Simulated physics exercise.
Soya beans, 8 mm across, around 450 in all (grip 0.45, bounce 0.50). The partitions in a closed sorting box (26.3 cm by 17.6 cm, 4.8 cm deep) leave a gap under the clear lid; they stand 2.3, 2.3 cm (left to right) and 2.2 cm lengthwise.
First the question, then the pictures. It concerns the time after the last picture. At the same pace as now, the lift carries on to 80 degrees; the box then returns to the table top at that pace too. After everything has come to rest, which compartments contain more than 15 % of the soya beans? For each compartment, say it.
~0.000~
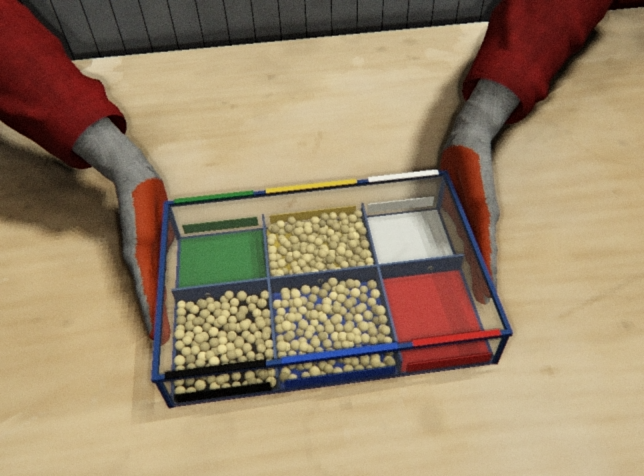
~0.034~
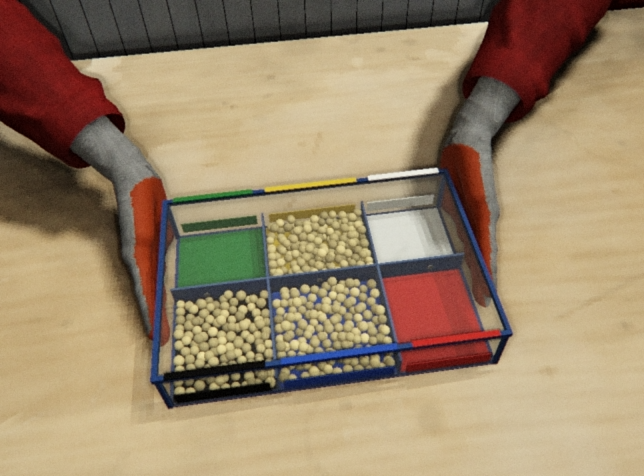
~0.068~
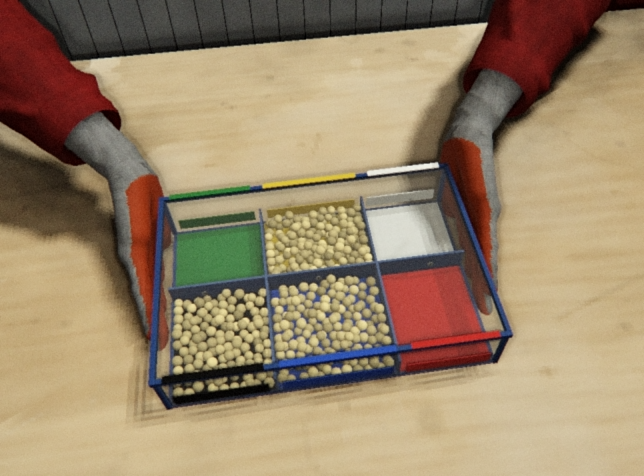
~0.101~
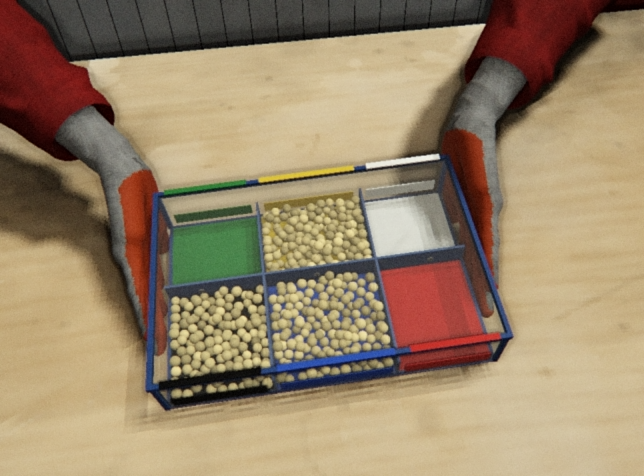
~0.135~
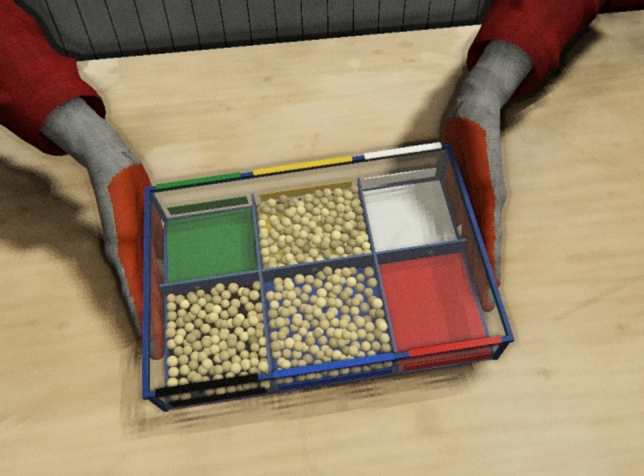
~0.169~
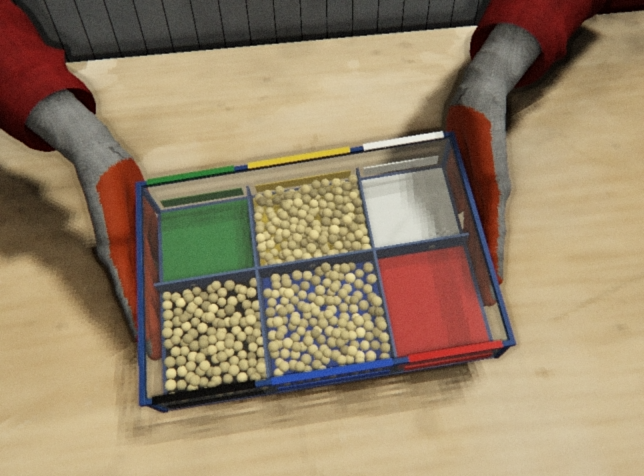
Red compartment: Not more than 15 %, blue compartment: More than 15 %, green compartment: Not more than 15 %, yellow compartment: Not more than 15 %, white compartment: Not more than 15 %, black compartment: More than 15 %.
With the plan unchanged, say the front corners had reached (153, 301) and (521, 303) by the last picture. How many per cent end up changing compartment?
I'd say close to 65 in a hundred.
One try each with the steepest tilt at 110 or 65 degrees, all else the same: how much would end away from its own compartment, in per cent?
About 45 and about 20 per cent, in that order.
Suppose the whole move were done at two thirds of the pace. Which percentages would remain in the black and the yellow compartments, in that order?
I'd expect black at 45 percent and yellow at 10 percent.
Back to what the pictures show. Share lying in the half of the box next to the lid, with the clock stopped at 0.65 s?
Something like 30 percent of the pieces.
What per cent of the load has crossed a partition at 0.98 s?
Around 30 per cent.
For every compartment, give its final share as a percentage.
Per cent by compartment - red 0, blue 45, green 0, yellow 10, white 0, black 45.
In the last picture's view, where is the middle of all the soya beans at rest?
After settling, the middle sits near (279, 357).
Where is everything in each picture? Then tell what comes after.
In the first picture, box tilt 0 degrees, front corners at (158, 376) and (506, 331); blue 35 %, yellow 40 %, black 30 %.
In the second picture, box tilt 1 degrees, front corners at (157, 378) and (506, 331).
In the third picture, box tilt 3 degrees, front corners at (155, 381) and (506, 332), lowest corner left front.
In the fourth picture, box tilt 7 degrees, front corners at (152, 386) and (506, 334), lowest corner left front.
In the fifth picture, box tilt 12 degrees, front corners at (149, 393) and (507, 337), lowest corner left front.
In the sixth picture, box tilt 17 degrees, front corners at (146, 400) and (509, 341), lowest corner left front; blue 35 %, yellow 40 %, black 30 %. The box's pace is about 160 degrees a second.
After 0.65 s, tilt 80 degrees; blue 45 %, yellow 25 %, black 30 %.
After 0.98 s, tilt 33 degrees; blue 45 %, yellow 10 %, black 45 %.
After 1.40 s, tilt 0 degrees; blue 50 %, yellow 10 %, black 45 %.
By 2.1 s all is still; red 0 %, blue 45 %, green 0 %, yellow 10 %, white 0 %, black 45 %.
